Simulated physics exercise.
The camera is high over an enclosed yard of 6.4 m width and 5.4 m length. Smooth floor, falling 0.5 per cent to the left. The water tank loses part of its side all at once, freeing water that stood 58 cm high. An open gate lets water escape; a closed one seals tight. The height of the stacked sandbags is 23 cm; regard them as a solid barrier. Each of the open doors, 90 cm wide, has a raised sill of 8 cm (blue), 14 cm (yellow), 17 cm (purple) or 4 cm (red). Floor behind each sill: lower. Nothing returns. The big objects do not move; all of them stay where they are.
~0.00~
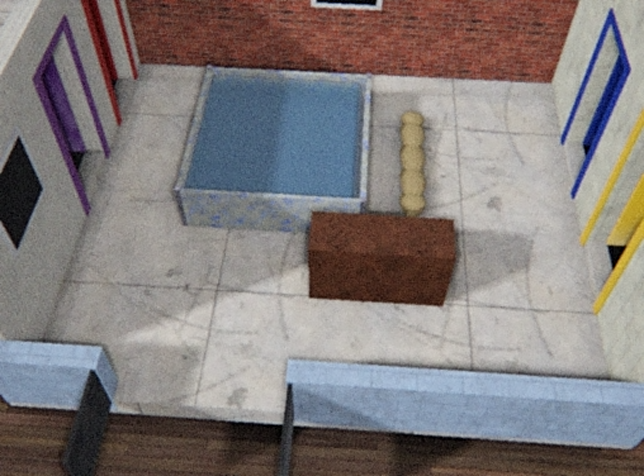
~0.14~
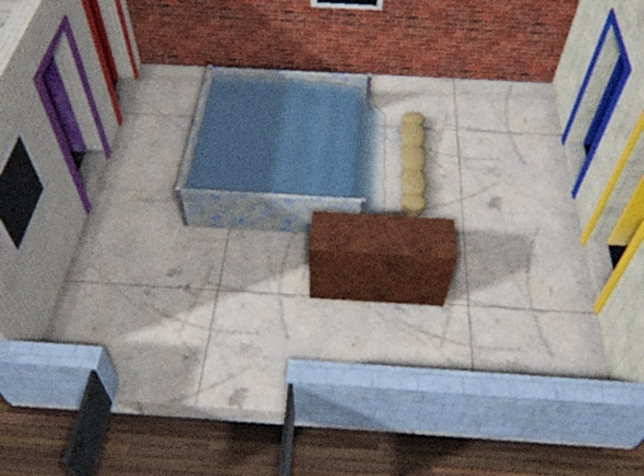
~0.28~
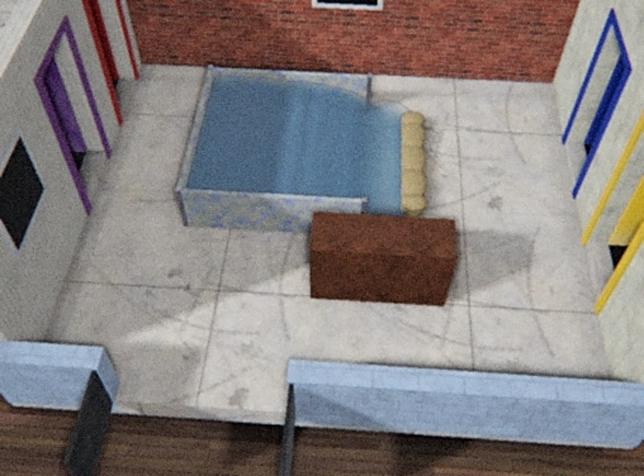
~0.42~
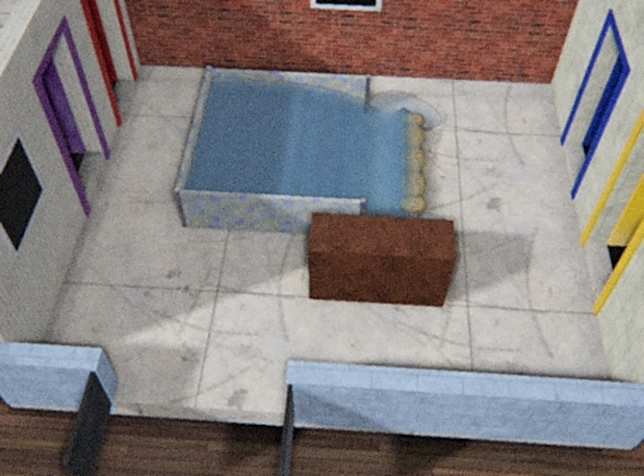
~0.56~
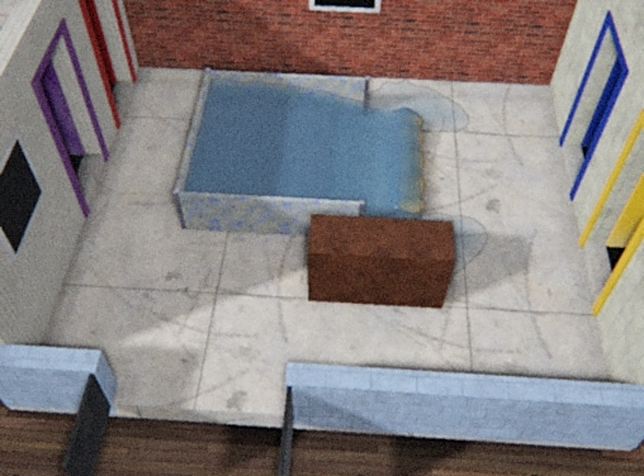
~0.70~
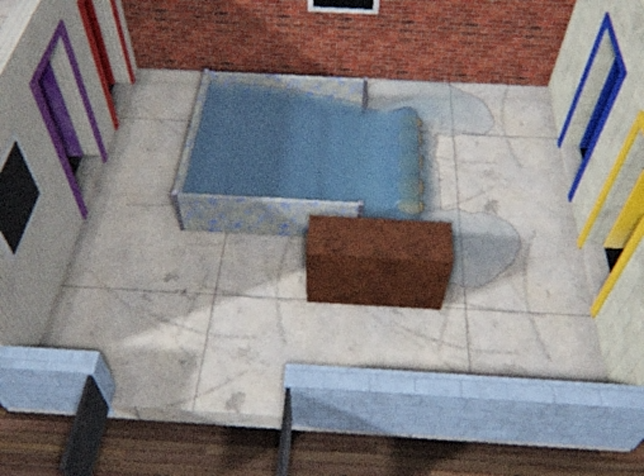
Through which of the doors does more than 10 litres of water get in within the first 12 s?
In the end the blue door will most likely bust the limit; the yellow door will most likely bust the limit; the purple door will most likely respect the limit; the red door will most likely bust the limit.
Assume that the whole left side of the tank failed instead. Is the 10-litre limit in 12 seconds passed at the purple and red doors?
So purple ends up past the limit and red ends up past the limit.
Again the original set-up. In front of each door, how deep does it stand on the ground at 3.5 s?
Blue 19 cm, yellow 17 cm, purple 0 cm, red 0 cm.
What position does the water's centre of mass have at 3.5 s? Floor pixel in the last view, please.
Its balance point sits around (379, 182).
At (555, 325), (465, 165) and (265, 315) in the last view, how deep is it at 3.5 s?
Spot one 9 cm, spot two 12 cm, spot three 0 cm.
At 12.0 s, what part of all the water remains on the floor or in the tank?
I'd say close to 88 percent is still there.
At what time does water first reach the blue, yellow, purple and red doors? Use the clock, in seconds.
Blue: 1.4 s; yellow: 1.1 s; purple: 4.0 s; red: 3.8 s.
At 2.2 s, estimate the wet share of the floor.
Roughly 45 percent.
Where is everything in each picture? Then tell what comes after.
Still water, 58 cm deep, in the water tank at (280, 134), in the first picture.
The front is at (373, 111), 1.2 m from the gap at (363, 160); 0.3 m2 of floor is under water; 58 cm left at the back of the water tank, in the second picture.
Water pours out at (363, 161) and has run 1.4 m, to (390, 104); typically 16 cm deep outside, 58 cm at the water tank's back, in the third picture.
The front is at a hidden place, 1.7 m from the gap at (362, 162); 2.2 m2 of floor is under water; 58 cm left at the back of the water tank, in the fourth picture.
Water pours out at (361, 164) and has run 2.0 m, to (427, 92); typically 8 cm deep outside, 58 cm at the water tank's back, in the fifth picture.
The front is at (508, 254), 2.3 m from the gap at (359, 165); 4.6 m2 of floor is under water; 53 cm left at the back of the water tank, in the sixth picture.
After 1.4 s water covers 35 % of the floor and is deepest (43 cm) near (376, 181); blue door not reached, yellow door 12 cm at the sill, 0 L in, purple door not reached, red door not reached.
After 2.2 s water covers 45 % of the floor and is deepest (34 cm) near (389, 181); blue door 16 cm at the sill, 10 L in, yellow door 24 cm at the sill, 10 L in, purple door not reached, red door not reached.
After 3.5 s water covers 60 % of the floor and is deepest (24 cm) near (563, 190); blue door 19 cm at the sill, 64 L in, yellow door 17 cm at the sill, 50 L in, purple door not reached, red door not reached.
After 7.0 s water covers 90 % of the floor and is deepest (17 cm) near (606, 415); blue door 10 cm at the sill, 103 L in, yellow door 8 cm at the sill, 57 L in, purple door 4 cm at the sill, 0 L in, red door 5 cm at the sill, 14 L in.
After 12.0 s water covers 95 % of the floor and is deepest (12 cm) near (203, 86); blue door 6 cm at the sill, 105 L in, yellow door 8 cm at the sill, 57 L in, purple door 8 cm at the sill, 0 L in, red door 9 cm at the sill, 56 L in.
